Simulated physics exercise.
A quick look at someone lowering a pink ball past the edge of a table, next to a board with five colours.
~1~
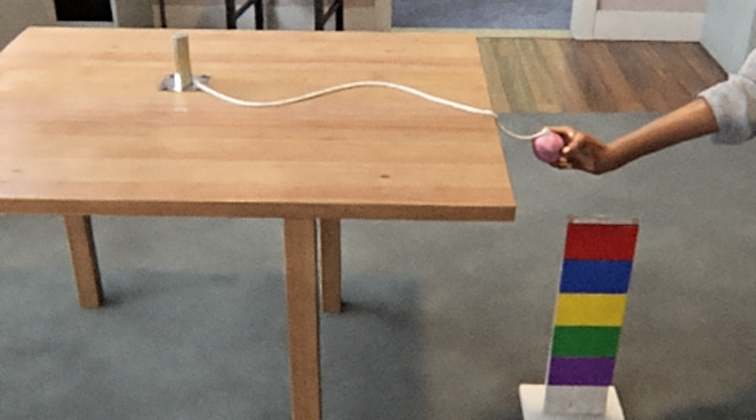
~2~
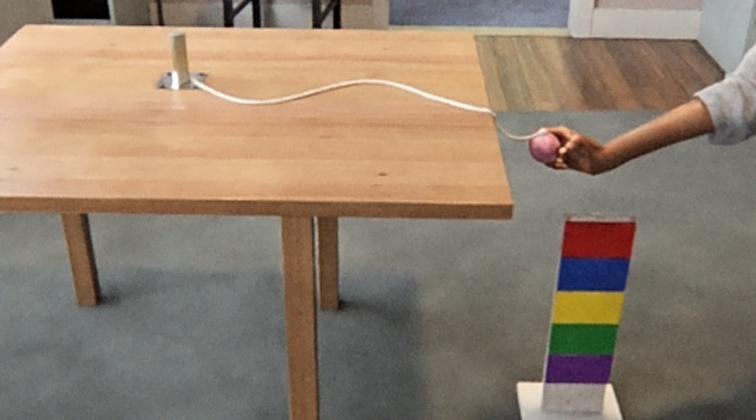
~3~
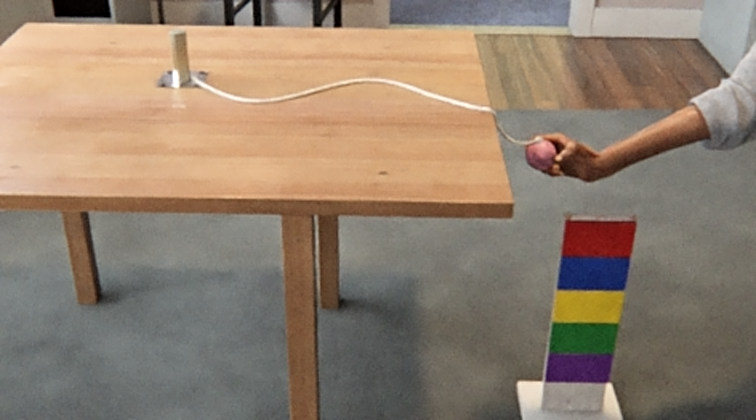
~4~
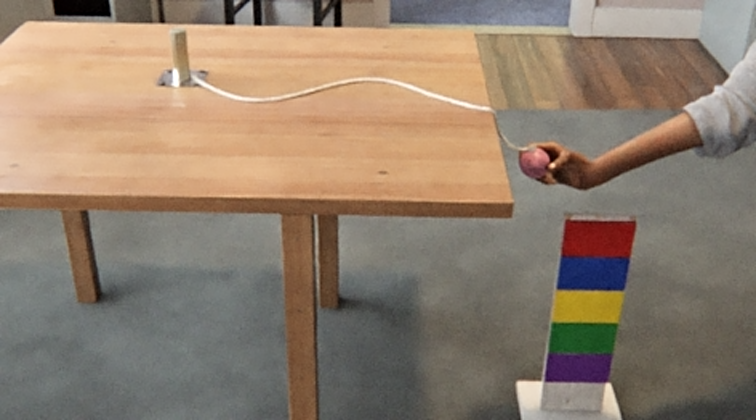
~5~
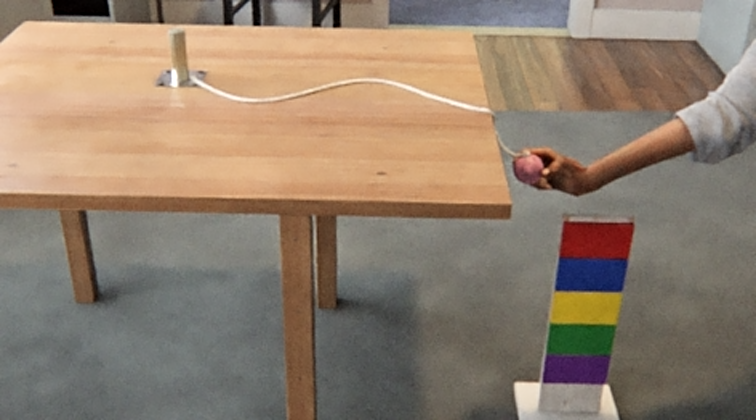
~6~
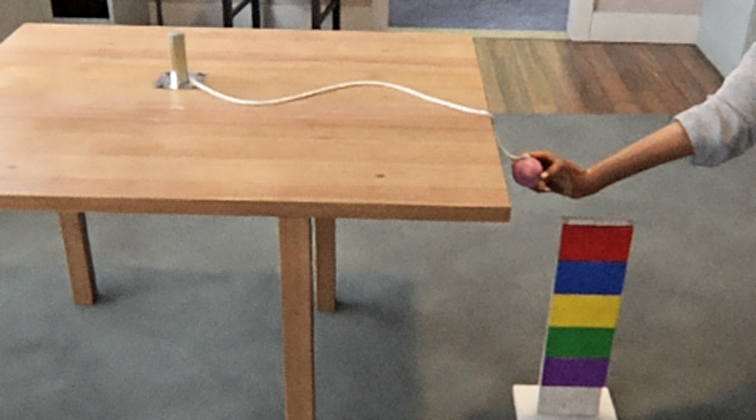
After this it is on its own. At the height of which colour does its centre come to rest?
Its middle rests at the red band.
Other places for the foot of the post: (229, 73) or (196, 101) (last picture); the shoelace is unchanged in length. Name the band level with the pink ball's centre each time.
Taking them in turn: Blue; blue.
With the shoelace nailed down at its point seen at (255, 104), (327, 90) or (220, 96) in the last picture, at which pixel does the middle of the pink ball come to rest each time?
Try by try, around (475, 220), (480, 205) and (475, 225).
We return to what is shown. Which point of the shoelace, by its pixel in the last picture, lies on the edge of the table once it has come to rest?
That spot is around (439, 102).
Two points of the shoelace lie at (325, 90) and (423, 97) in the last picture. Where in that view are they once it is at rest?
At (356, 95), then (471, 106).
Soon after, ball near (514, 239); level with red.
After that, ball near (458, 225); level with red.
And then, ball near (495, 238); level with red.
In the end, ball near (478, 234); level with red. The red one.
